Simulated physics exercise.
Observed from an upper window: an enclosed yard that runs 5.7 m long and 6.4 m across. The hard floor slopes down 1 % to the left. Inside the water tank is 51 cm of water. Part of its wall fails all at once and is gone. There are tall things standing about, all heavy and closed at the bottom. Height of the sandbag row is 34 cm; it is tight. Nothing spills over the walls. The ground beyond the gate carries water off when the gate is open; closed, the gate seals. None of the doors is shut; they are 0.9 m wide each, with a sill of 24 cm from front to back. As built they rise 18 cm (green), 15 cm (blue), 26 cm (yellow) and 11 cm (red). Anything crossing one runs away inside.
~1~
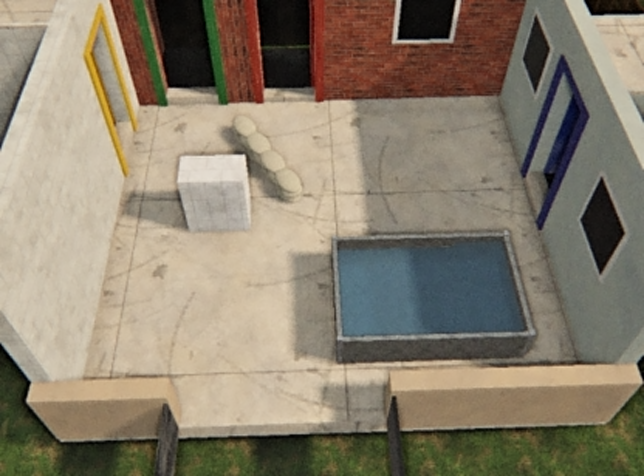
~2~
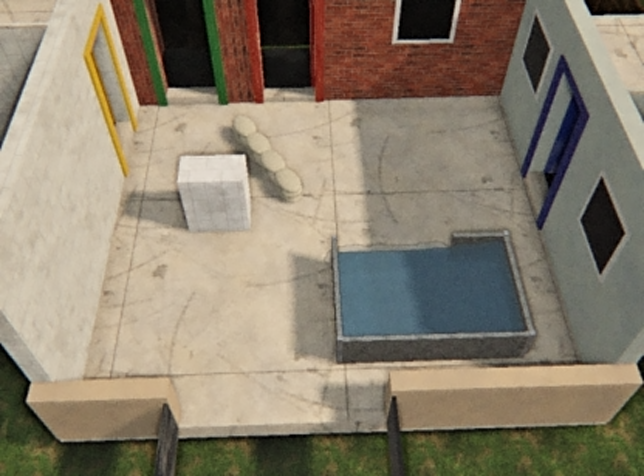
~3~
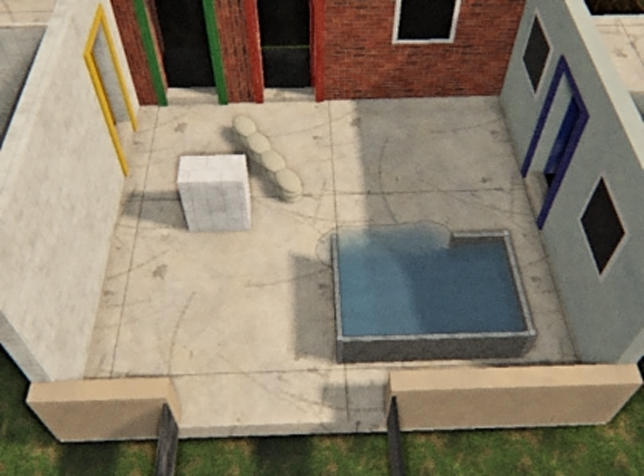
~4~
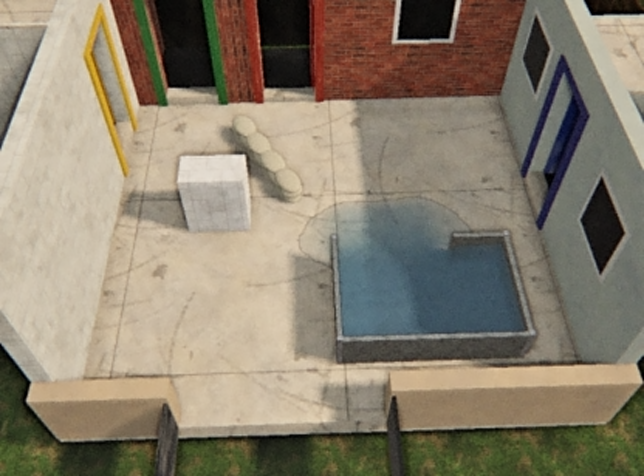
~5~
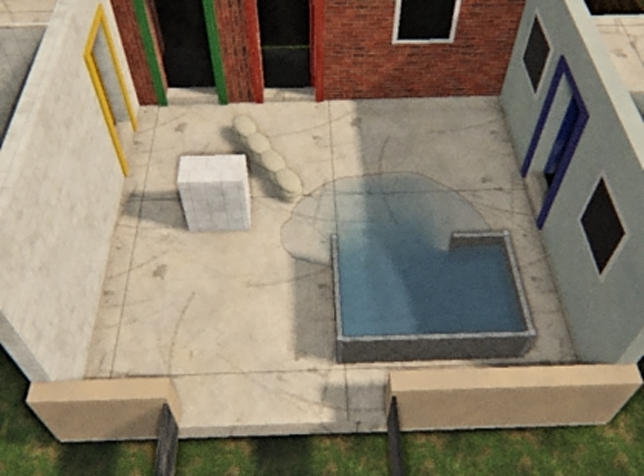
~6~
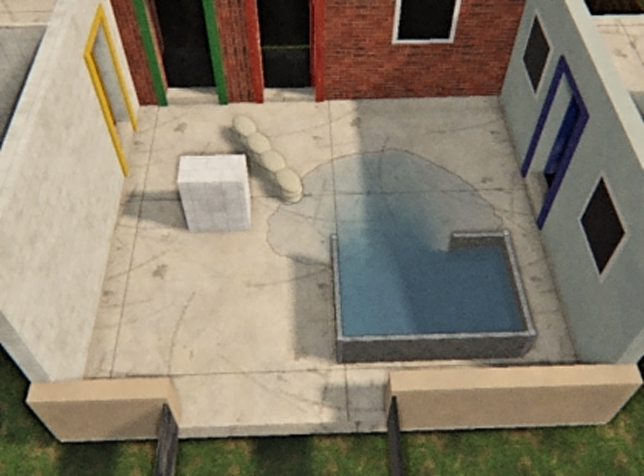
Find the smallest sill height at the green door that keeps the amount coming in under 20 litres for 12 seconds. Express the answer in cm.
The smallest height is roughly 6 cm.
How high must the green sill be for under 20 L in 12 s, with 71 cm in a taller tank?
Roughly 9.5 centimetres.
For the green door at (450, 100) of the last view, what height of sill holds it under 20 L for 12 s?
It needs roughly 11.0 cm.
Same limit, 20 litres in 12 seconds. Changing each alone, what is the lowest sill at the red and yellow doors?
You'd want some 17 cm at red and some 11.5 cm at yellow.
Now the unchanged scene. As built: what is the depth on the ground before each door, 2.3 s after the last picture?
Centimetres: Green = 7, blue = 1, yellow = 1, red = 20.
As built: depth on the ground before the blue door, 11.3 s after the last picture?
4.0 cm.
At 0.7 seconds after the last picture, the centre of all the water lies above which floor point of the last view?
It lies near (401, 250) in the last picture.
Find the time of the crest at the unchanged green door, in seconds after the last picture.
Around 4.5 seconds.
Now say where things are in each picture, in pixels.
Still water, 51 cm deep, in the water tank at (427, 287); the green door at (185, 57) is dry, in the first frame.
The front is at a hidden place, 0.3 m from the gap on the far side; 0.3 m2 of floor is wet, 51 cm left at the back, in the second frame.
The front is at (411, 227), 0.7 m from the gap on the far side; 1.0 m2 of floor is wet, 51 cm left at the back, in the third frame.
Water pours out on the far side and has run 1.2 m, to (399, 203); about 8 cm deep outside, 50 cm at the back, in the fourth frame.
The gap is on the far side, the front 1.7 m out at (377, 178); the back of the water tank holds 44 cm, in the fifth frame.
Water pours out on the far side and has run 2.2 m, to (389, 153); about 5 cm deep outside, 43 cm at the back; the green door at (185, 57), 4.8 m from the gap, is still 2.8 m from the nearest water, in the sixth frame.
Then, 0.7 s after the last picture water covers 30 % of the floor, deepest (24 cm) near (369, 250); it has not reached the green door.
Then, 2.3 s after the last picture water covers 45 % of the floor, deepest (21 cm) near (273, 106); 7 cm at the green door, 0 litres in over its 18 cm sill.
Then, 11.3 s after the last picture water covers 95 % of the floor, deepest (11 cm) near (77, 412); 7 cm at the green door, 0 litres in over its 18 cm sill.
At the green door as built, the water peaked near 10 cm, 4.7 s after the last picture.
Run again over the same 12 s with other heights there, 32 litres in over 5 cm, 13 litres over 7 cm. The limit of 20 litres is kept from about 6 cm up.
